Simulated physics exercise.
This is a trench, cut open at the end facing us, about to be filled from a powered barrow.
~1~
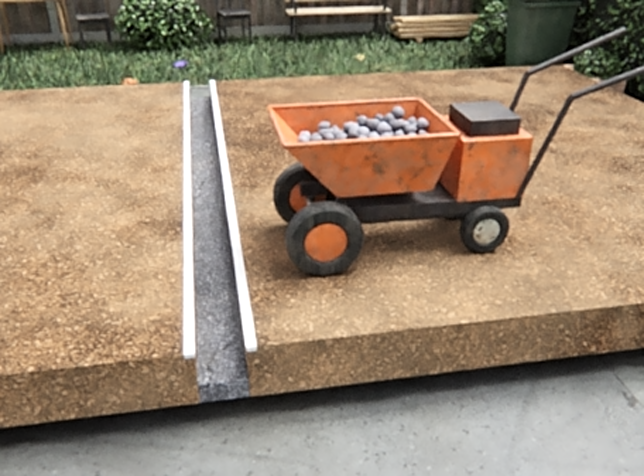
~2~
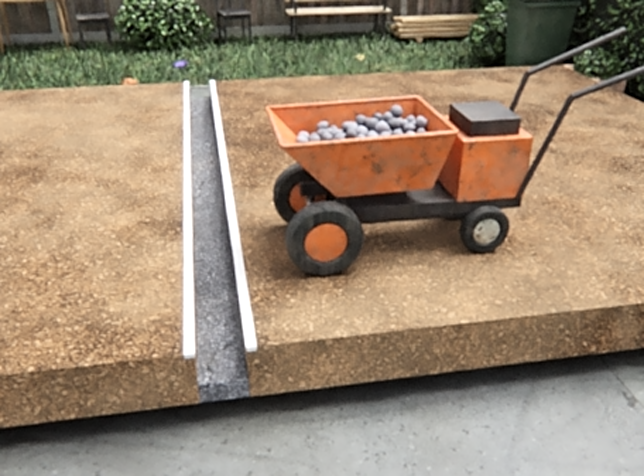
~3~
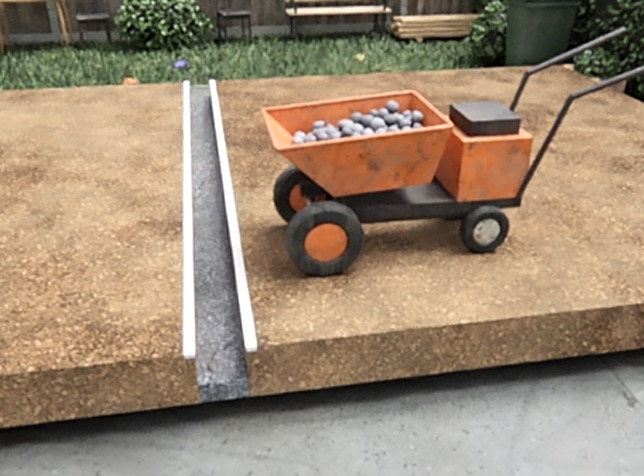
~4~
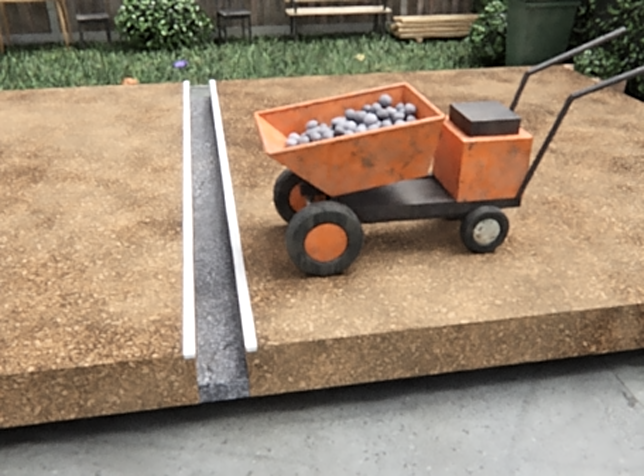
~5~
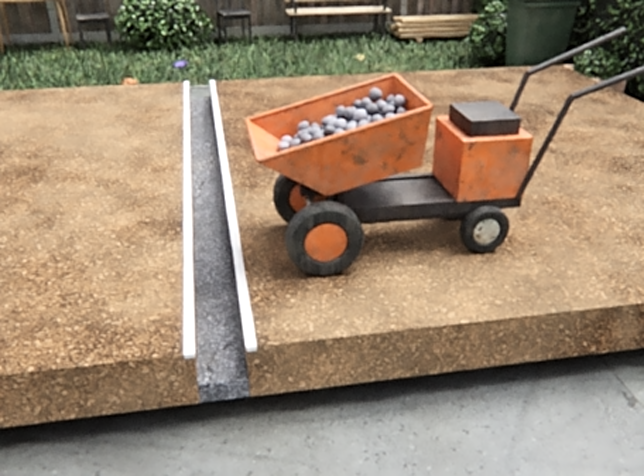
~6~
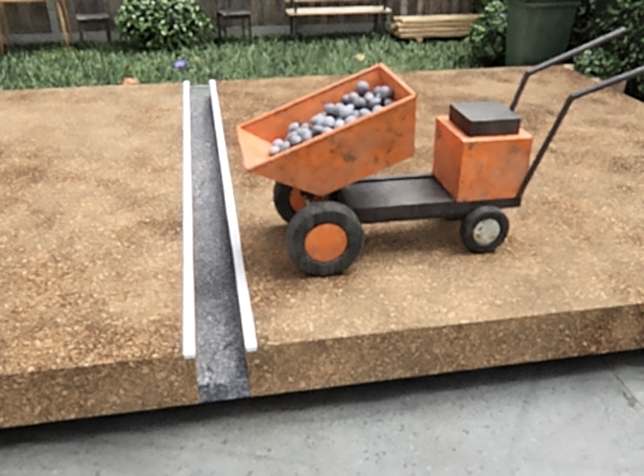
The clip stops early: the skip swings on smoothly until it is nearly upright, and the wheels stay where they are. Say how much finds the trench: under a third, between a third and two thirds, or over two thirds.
The trench ends with from one third to two thirds of it.
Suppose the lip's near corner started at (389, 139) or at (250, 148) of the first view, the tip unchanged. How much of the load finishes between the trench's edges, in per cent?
Near 20 % and 0 %.
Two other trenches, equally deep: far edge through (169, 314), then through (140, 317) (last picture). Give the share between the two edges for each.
The first gives 80 %, the second 100 %.
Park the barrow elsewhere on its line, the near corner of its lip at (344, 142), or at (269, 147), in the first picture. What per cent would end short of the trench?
Roughly 20 per cent, and 0 per cent.
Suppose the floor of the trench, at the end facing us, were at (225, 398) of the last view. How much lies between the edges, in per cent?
Roughly 50 in a hundred.
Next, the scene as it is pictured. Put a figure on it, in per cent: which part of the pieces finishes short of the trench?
About 0 per cent.
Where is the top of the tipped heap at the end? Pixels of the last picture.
At about (169, 235).
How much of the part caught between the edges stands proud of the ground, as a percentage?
About 10 per cent.
Soon, skip tipped steeply; all in the skip.
A while on, skip tipped right over; most in the skip; a small part in or heaped over the trench; about a quarter beyond it; a stray few falling.
Towards the end, skip tipped right over; a small part in the skip; about half in or heaped over the trench; about half beyond it.
Finally, skip tipped right over; about half in or heaped over the trench; about half beyond it.
